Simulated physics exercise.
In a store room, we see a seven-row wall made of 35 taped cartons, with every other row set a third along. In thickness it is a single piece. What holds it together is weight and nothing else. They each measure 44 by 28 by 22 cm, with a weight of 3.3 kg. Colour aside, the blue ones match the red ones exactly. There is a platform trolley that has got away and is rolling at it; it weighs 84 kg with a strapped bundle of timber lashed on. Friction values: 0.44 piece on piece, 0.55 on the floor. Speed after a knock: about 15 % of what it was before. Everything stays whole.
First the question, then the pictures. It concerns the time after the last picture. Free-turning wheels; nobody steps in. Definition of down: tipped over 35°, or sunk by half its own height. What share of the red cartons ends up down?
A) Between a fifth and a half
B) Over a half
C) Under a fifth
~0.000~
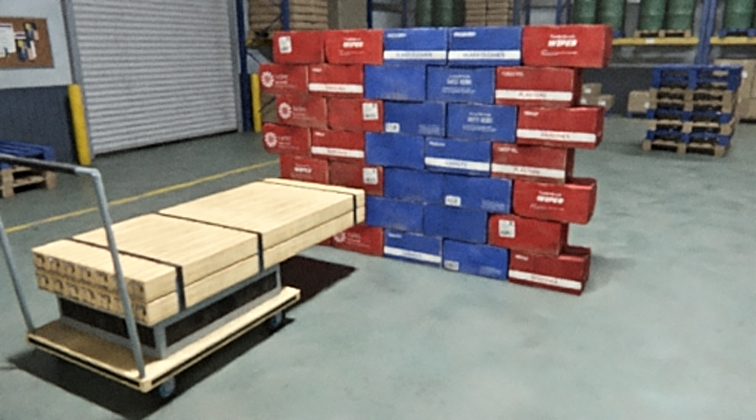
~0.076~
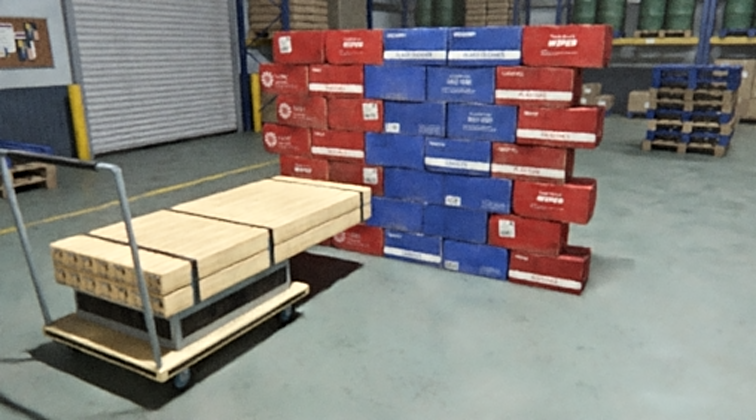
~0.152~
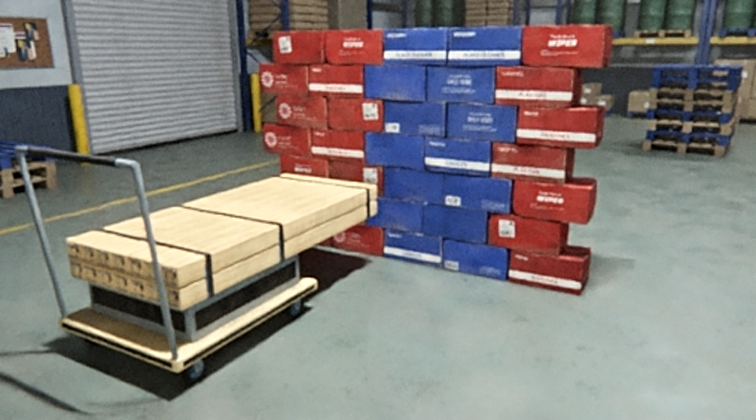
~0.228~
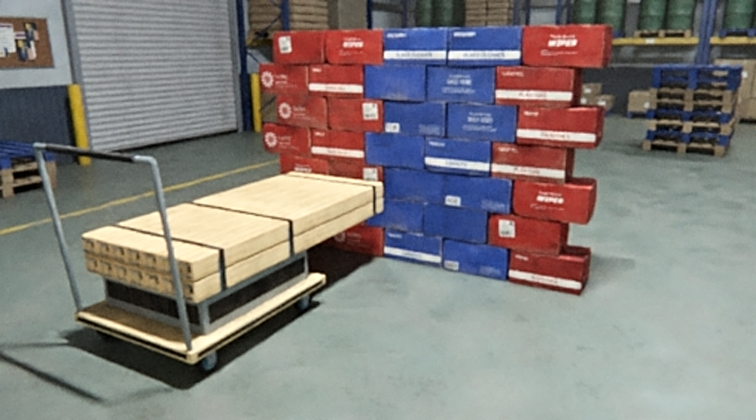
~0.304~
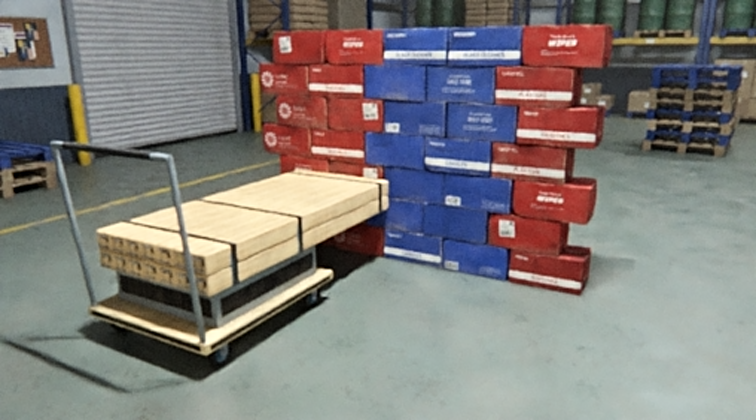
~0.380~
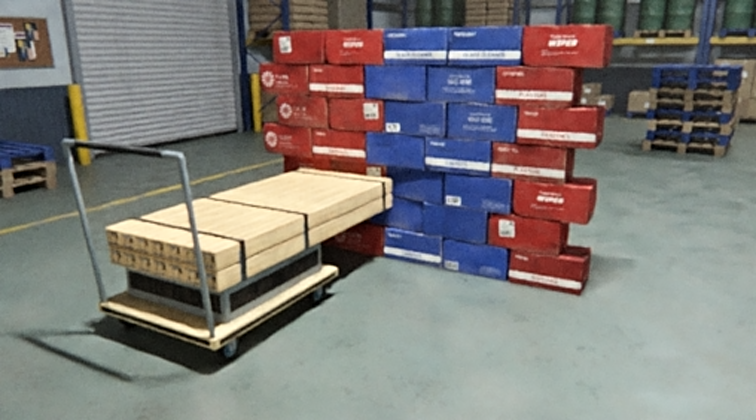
(C) Under a fifth.
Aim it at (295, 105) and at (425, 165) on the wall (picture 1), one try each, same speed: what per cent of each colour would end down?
For red it's 40 then 0 per cent, for blue 10 then 0 per cent.
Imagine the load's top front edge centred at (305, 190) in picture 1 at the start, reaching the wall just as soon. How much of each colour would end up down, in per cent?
Result - red: 70%; blue: 70%.
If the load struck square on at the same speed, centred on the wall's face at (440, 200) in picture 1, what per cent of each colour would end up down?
The red ones would be 0 per cent down and the blue ones 0 per cent.
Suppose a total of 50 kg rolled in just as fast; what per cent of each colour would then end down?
In that case red 0, blue 0 per cent.
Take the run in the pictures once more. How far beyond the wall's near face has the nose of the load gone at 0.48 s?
10 cm past it.
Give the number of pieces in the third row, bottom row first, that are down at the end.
The answer for that row is 0.
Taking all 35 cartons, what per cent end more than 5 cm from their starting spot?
45 %.
After 0.48 s, load 9 cm past the wall's line, still rolling; none of the 21 red cartons down (0 of 35 in all colours); top red carton unmoved.
After 0.84 s, load 10 cm past the wall's line, stopped; none of the 21 red cartons down (0 of 35 in all colours); top red carton unmoved; top blue carton 44 mm from its place.
In the end (1.5 s), load 8 cm past the wall's line, stopped; none of the 21 red cartons down (0 of 35 in all colours); top red carton unmoved; top blue carton 25 mm from its place. That is 0 per cent. From the last view, middles, top red carton near (568, 46), top blue carton near (425, 47).
